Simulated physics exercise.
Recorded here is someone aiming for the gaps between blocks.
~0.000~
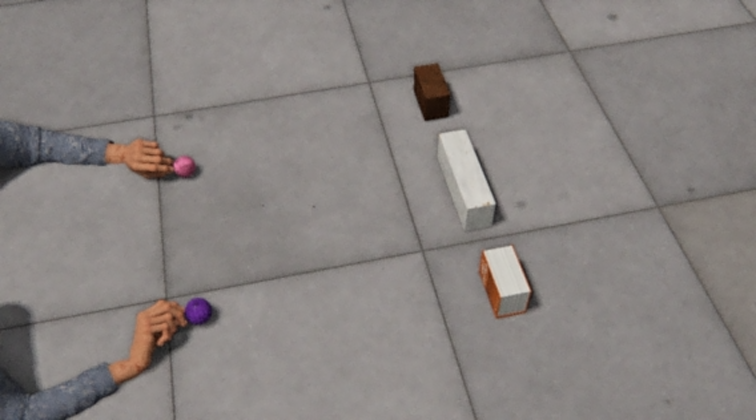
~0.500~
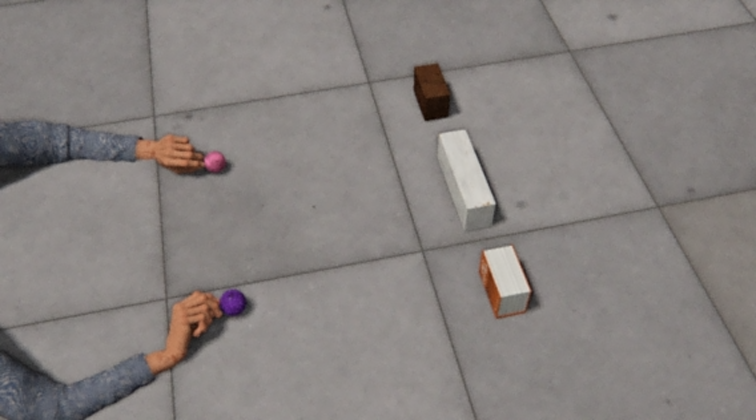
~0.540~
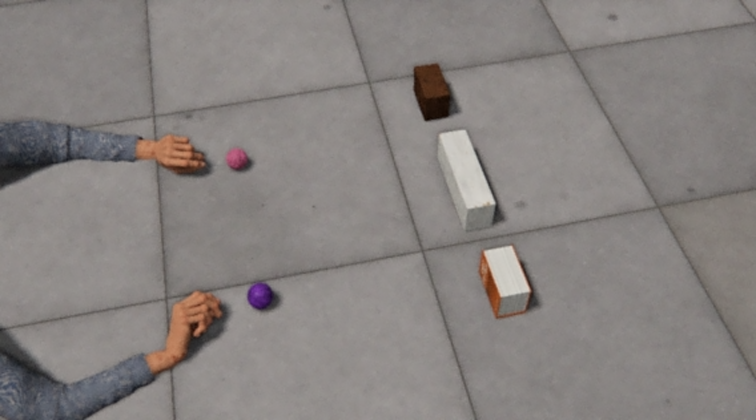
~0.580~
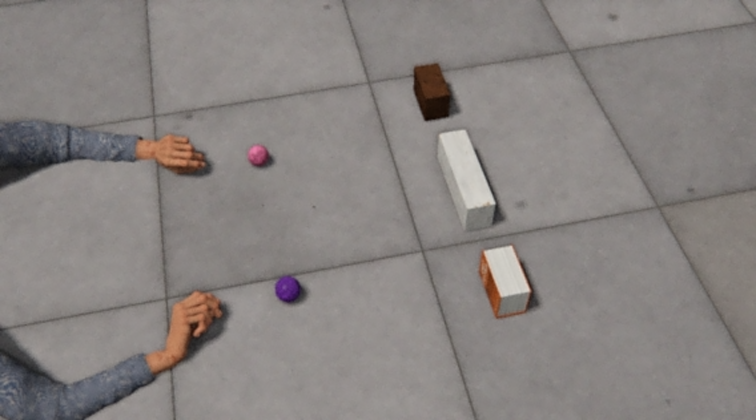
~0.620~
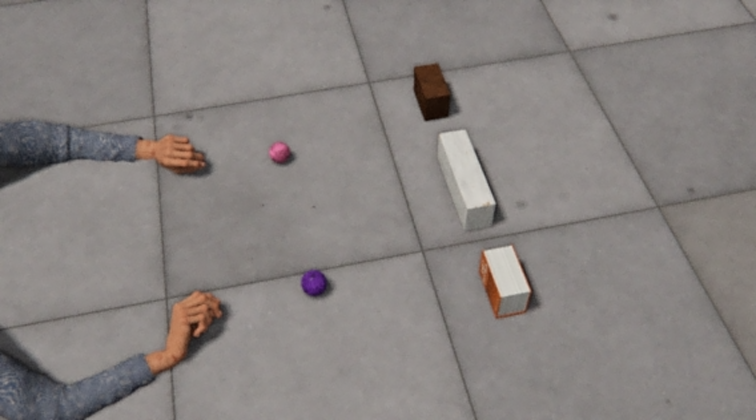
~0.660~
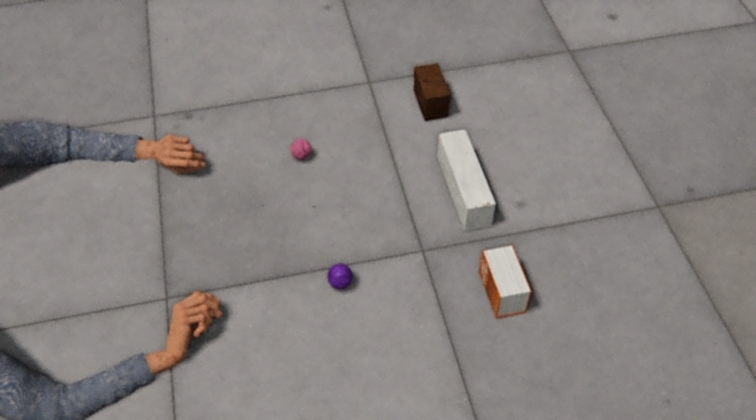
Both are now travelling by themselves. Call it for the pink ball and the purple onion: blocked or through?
Pink ball - through; purple onion - through.
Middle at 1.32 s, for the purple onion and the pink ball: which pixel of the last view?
The first sits near (728, 182) and the second near (626, 101).
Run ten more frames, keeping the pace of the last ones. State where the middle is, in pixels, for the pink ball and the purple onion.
They'll be at (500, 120) and (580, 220) respectively.
After 1.32 s, pink ball heading on near (626, 101); purple onion heading on near (728, 182).
By the end (2.3 s), the pink ball rolls through; the purple onion rolls through.
